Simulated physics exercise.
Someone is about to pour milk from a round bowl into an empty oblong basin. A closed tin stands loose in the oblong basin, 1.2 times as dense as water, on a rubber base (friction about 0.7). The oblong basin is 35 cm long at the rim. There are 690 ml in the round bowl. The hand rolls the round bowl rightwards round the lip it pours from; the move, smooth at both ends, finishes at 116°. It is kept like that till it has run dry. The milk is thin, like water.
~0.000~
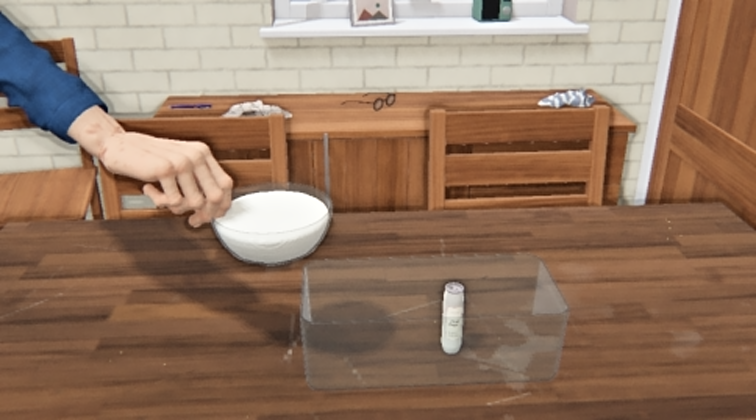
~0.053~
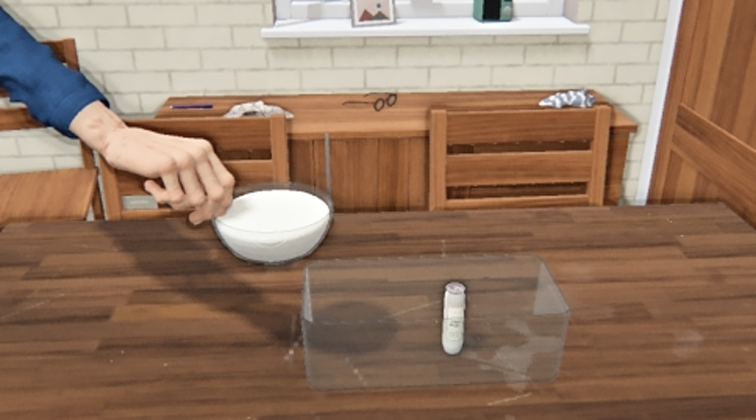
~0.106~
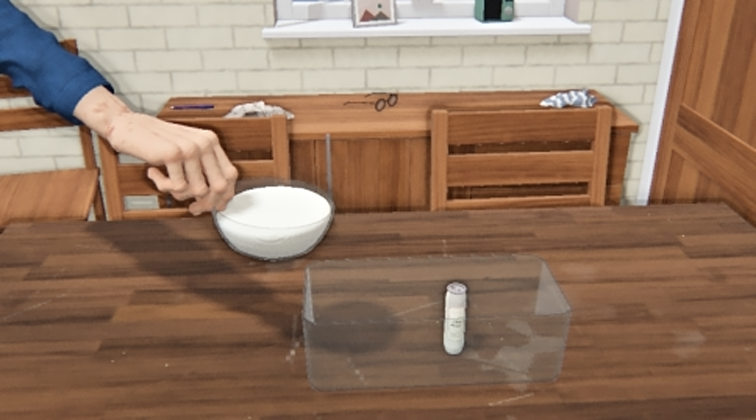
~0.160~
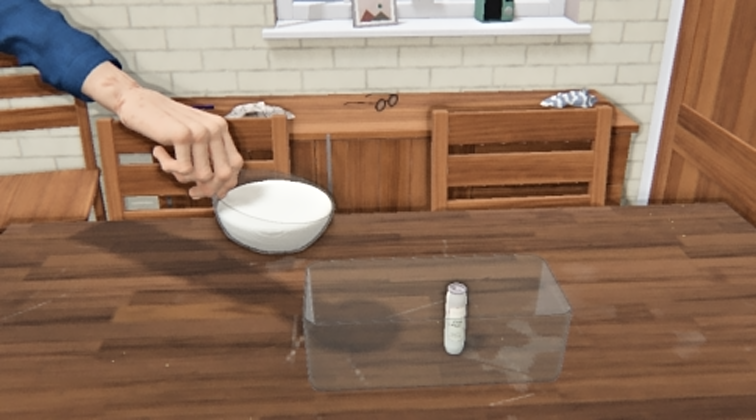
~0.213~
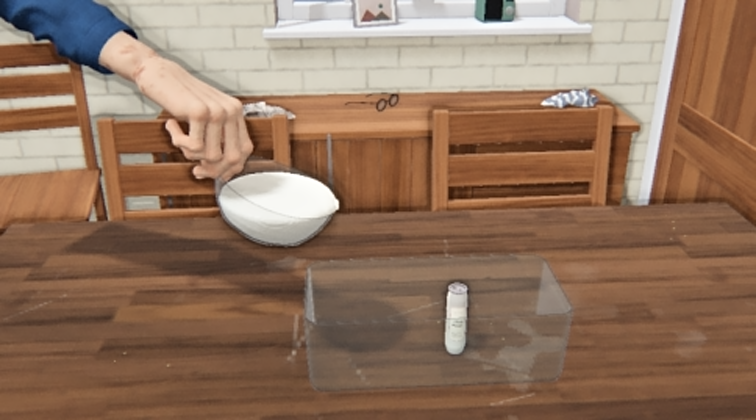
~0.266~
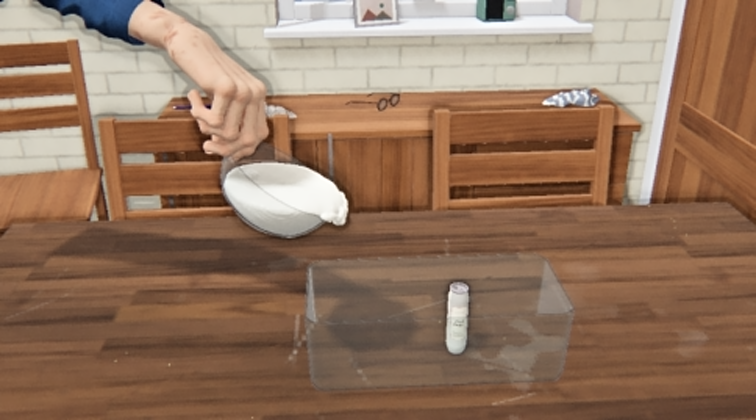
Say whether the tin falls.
It topples.
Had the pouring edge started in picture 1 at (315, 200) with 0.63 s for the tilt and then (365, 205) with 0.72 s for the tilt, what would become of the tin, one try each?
First it goes over; then it topples.
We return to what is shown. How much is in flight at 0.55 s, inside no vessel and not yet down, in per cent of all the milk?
Near 62 in a hundred.
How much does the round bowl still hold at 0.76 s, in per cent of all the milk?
About 0 per cent.
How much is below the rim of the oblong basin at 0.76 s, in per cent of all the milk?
Some 98 per cent.
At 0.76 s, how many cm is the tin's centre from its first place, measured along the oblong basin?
About 3 cm.
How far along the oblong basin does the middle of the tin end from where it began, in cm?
Some 3.5 cm.
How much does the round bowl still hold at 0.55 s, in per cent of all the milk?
About 10 per cent.
By 0.55 s the tilt is 101° and 10 per cent is still to pour; the tin stands where it began.
By 0.76 s the tilt is 116° and 0 per cent is still to pour; the tin stands 3 cm from where it began.
By 0.98 s the tilt is 116° and 0 per cent is still to pour; the tin leans 5°.
By 1.22 s the tilt is 116° and 0 per cent is still to pour; the tin leans 52°.
At rest the tin lies on its side.
